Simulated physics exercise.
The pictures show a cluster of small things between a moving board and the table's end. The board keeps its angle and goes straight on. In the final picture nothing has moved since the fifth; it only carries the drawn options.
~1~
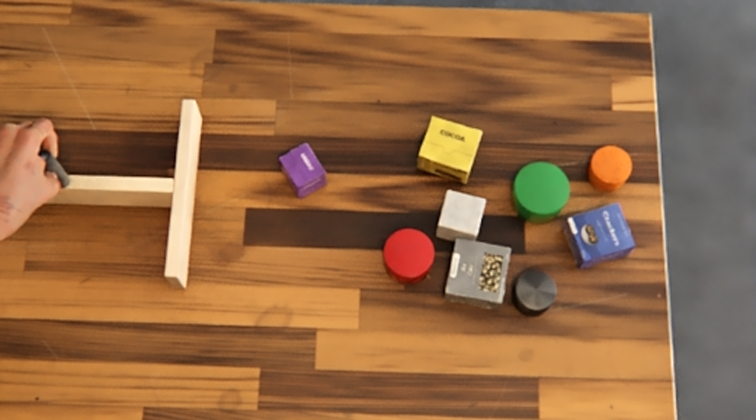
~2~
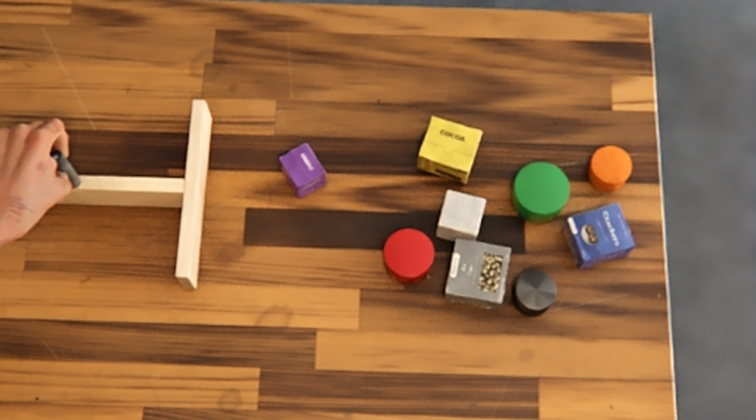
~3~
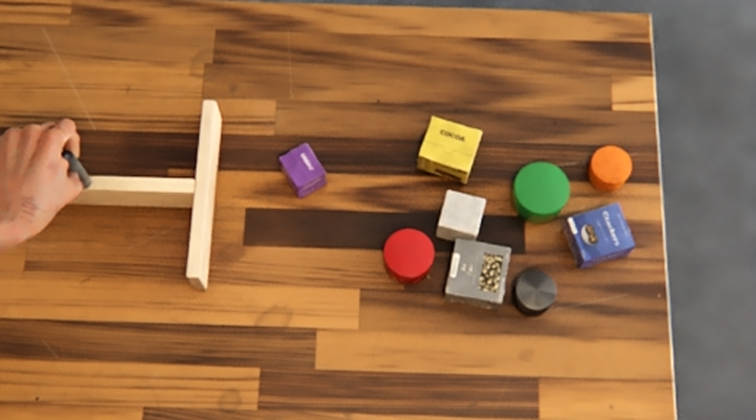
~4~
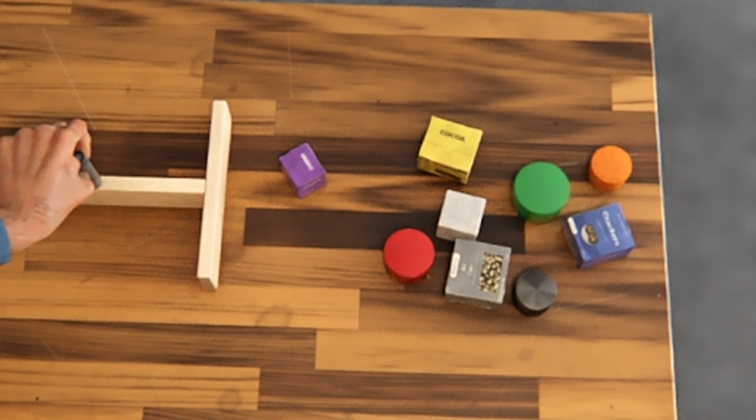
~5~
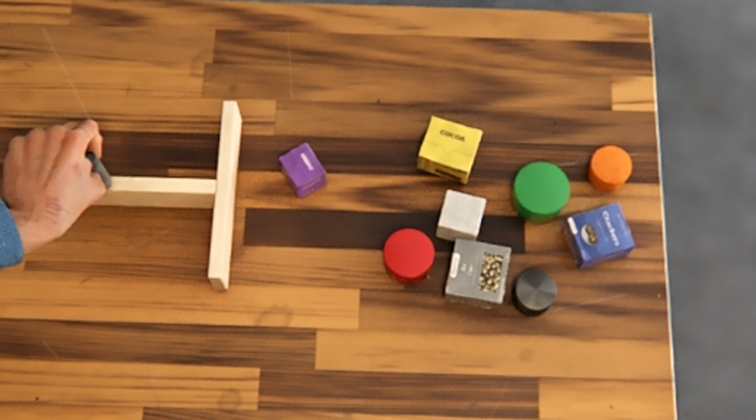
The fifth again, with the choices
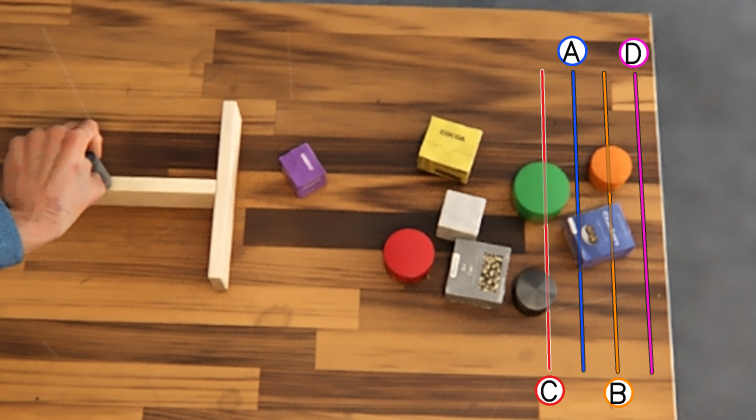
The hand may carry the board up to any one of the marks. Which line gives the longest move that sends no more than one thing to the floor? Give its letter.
A.
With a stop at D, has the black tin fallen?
No.
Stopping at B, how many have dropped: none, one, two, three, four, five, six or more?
In all, three.
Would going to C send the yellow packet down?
By then, no.
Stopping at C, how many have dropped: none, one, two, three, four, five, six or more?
The count is none.
On the copy, A at (578, 214); B at (611, 215); C at (546, 213); D at (643, 216).
On A. First, board (351, 191); purple box (375, 181); orange pot (609, 169).
Then, board (481, 195); black tin (594, 325); green pot (557, 188).
Finally, board (580, 198); blue packet over the edge; orange pot (654, 149); one fallen.
By contrast, B drops three; C is within the limit but short; D drops six.
